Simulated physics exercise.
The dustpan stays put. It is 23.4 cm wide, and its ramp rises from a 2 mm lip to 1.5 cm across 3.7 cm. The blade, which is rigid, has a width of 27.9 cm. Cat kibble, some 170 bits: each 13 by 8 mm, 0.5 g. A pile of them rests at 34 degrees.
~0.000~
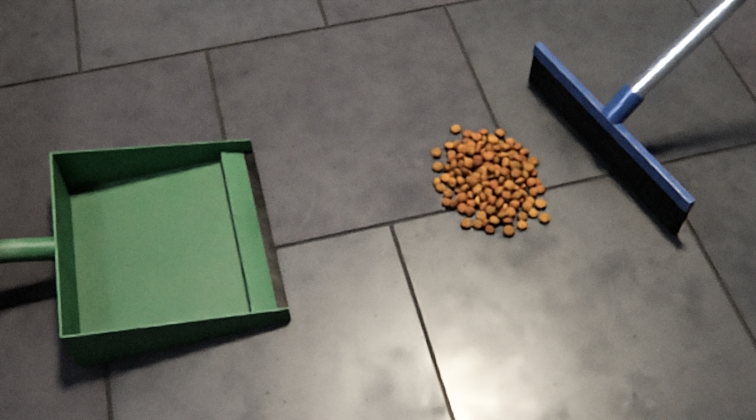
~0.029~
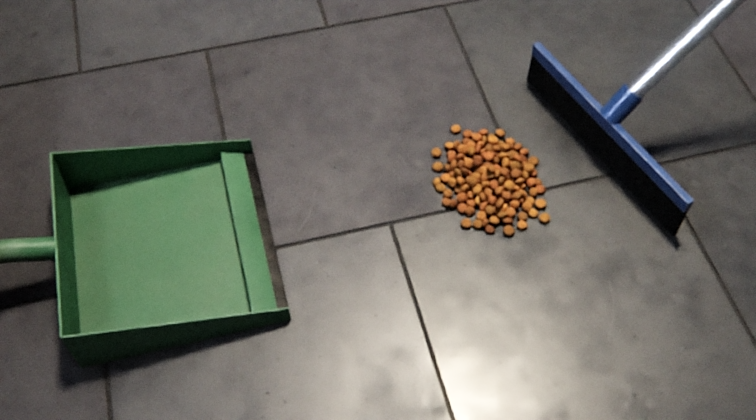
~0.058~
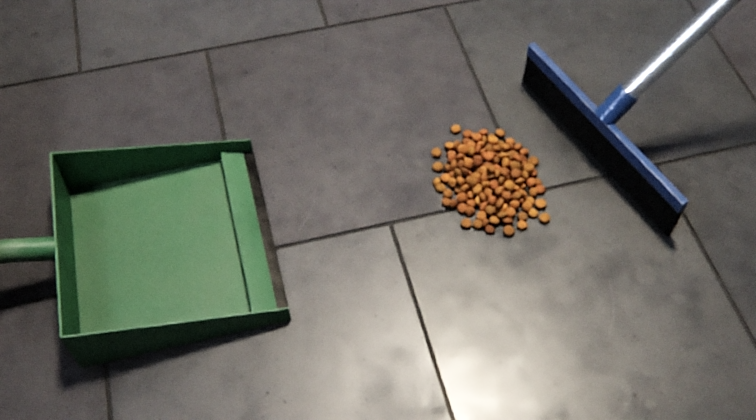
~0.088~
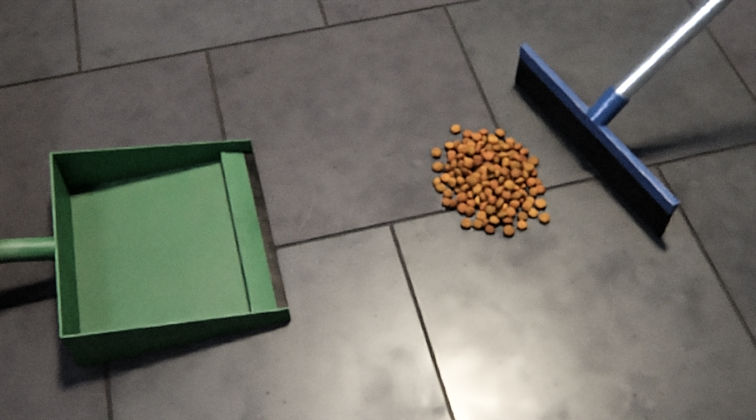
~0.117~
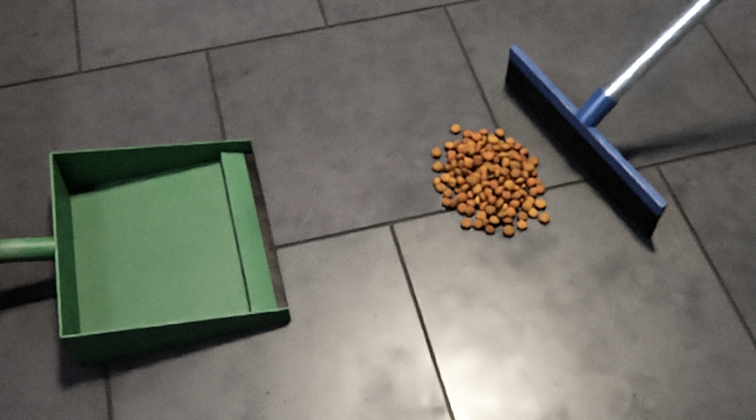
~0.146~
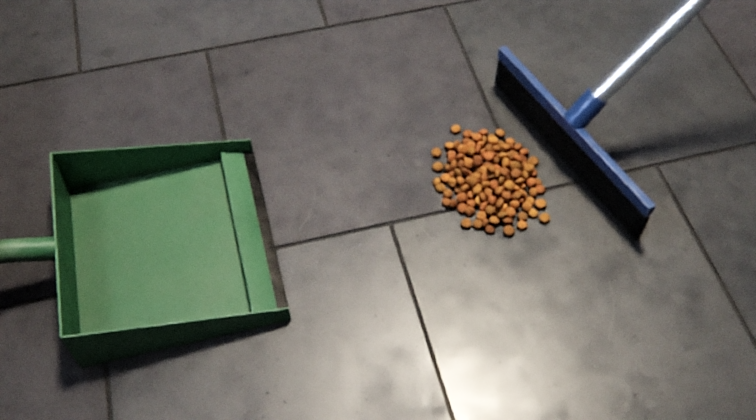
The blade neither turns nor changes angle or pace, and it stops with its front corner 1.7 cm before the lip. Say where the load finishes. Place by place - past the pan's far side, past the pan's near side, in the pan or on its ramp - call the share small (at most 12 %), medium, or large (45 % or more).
Far side - small, near side - small, pan - small.
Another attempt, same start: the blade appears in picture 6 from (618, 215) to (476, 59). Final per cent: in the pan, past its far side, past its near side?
Pan: 10, far side: 0, near side: 5.
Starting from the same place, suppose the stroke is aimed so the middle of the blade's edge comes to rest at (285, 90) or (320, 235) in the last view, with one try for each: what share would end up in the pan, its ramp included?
Roughly 0 % and 10 %.
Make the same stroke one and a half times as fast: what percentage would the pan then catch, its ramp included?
Share: Near 5 %.
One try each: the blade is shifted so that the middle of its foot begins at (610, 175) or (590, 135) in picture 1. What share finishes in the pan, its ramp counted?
First try about 5 per cent, second about 0 per cent.
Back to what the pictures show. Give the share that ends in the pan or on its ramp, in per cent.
Some 0 per cent.
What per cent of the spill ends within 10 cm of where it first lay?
0 %.
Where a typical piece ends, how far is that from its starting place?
About 24 cm.
After 0.47 s, middle of the blade 21 cm from the lip; 0 % over the lip, far side 0 %, near side 0 %.
Then, at 0.68 s, middle of the blade 11 cm from the lip; 0 % over the lip, far side 0 %, near side 5 %.
After 1.01 s, middle of the blade 6 cm from the lip; 0 % over the lip, far side 0 %, near side 5 %.
At rest (1.3 s), far side 0 %, near side 5 %, pan 0 %, in front of the lip or behind the blade 95 %.
